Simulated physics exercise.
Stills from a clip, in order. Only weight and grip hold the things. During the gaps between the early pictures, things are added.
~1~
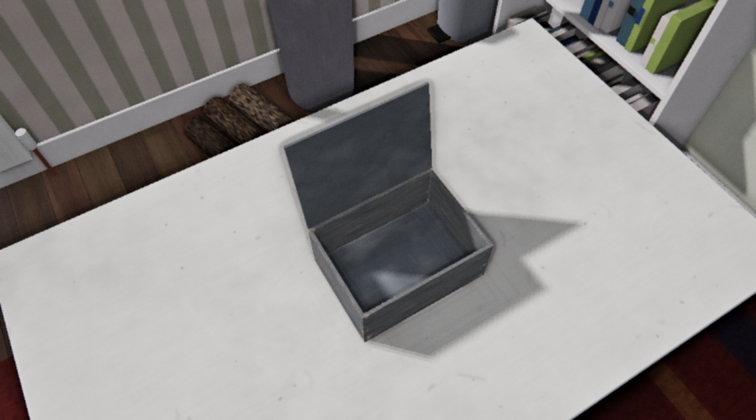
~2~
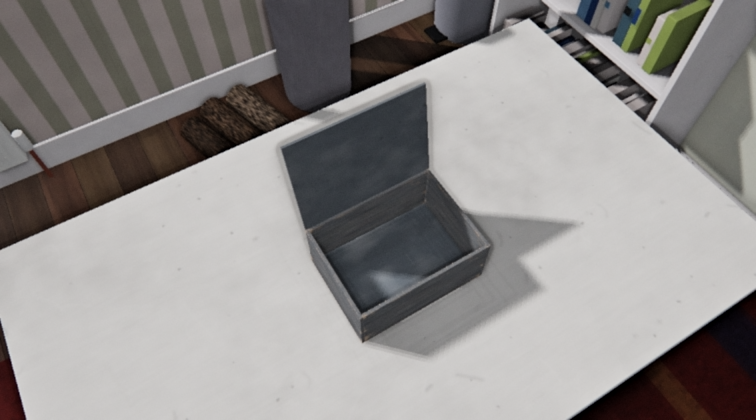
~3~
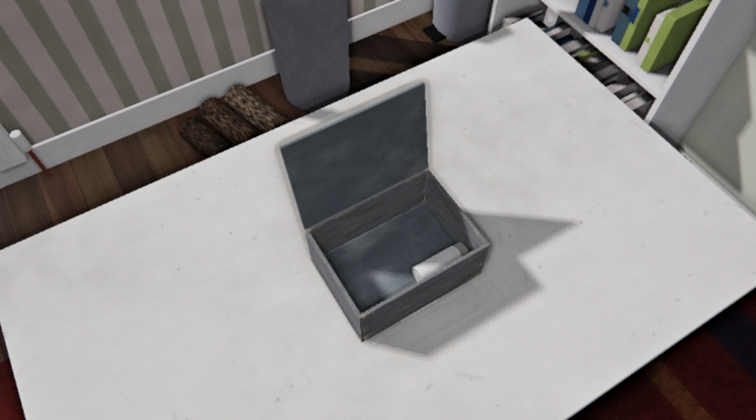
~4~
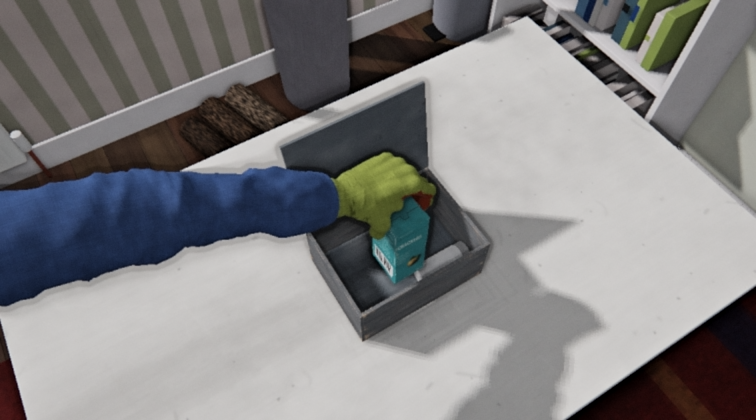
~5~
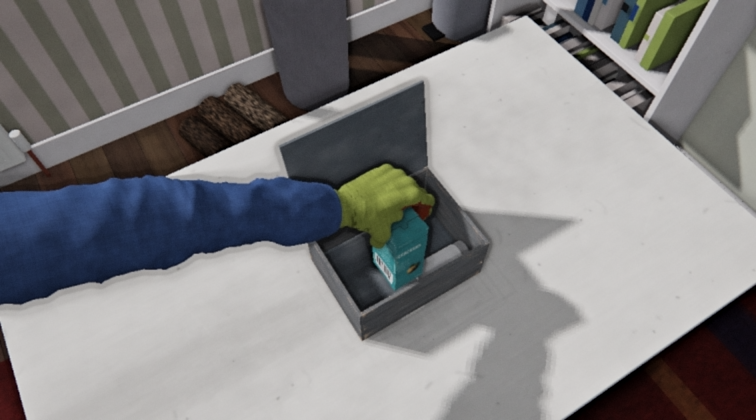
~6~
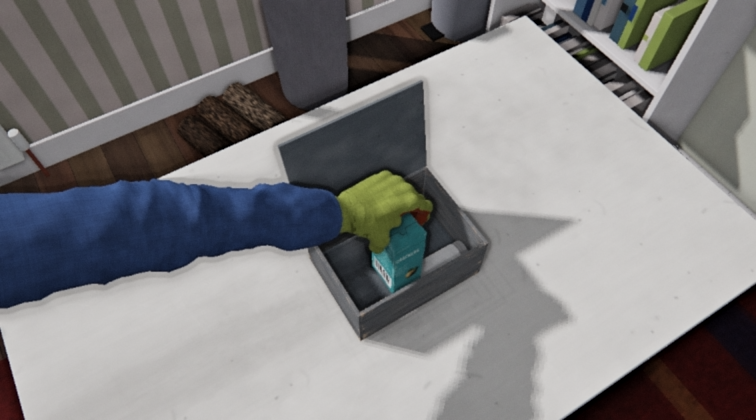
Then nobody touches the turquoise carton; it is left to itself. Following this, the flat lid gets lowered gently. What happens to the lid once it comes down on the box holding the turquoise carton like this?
It stays raised.
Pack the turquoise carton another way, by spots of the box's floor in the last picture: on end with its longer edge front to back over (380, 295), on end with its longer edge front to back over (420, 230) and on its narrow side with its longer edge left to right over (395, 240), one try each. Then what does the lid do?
Okay, so first it doesn't close, then it doesn't close, and last it closes properly.
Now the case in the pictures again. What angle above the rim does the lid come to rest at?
Angle above rim: About 30°.
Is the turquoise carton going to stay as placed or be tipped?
By the end it has kept its angle.
Then, 0.90 s past the last view, lid starting down; turquoise carton displaced about its own width near (397, 263).
Then, 1.50 s past the last view, lid 65° above the rim; turquoise carton displaced about its own width near (397, 263).
Then, 1.80 s past the last view, lid 39° above the rim; turquoise carton displaced about its own width near (397, 263).
Then, 3.90 s past the last view, lid 31° above the rim; turquoise carton displaced about its own width near (396, 262).
Finally, lid 32° above the rim; moved from the start, turquoise carton; white shaker still in place. Final places as the last picture's camera would see them, turquoise carton near (396, 262).
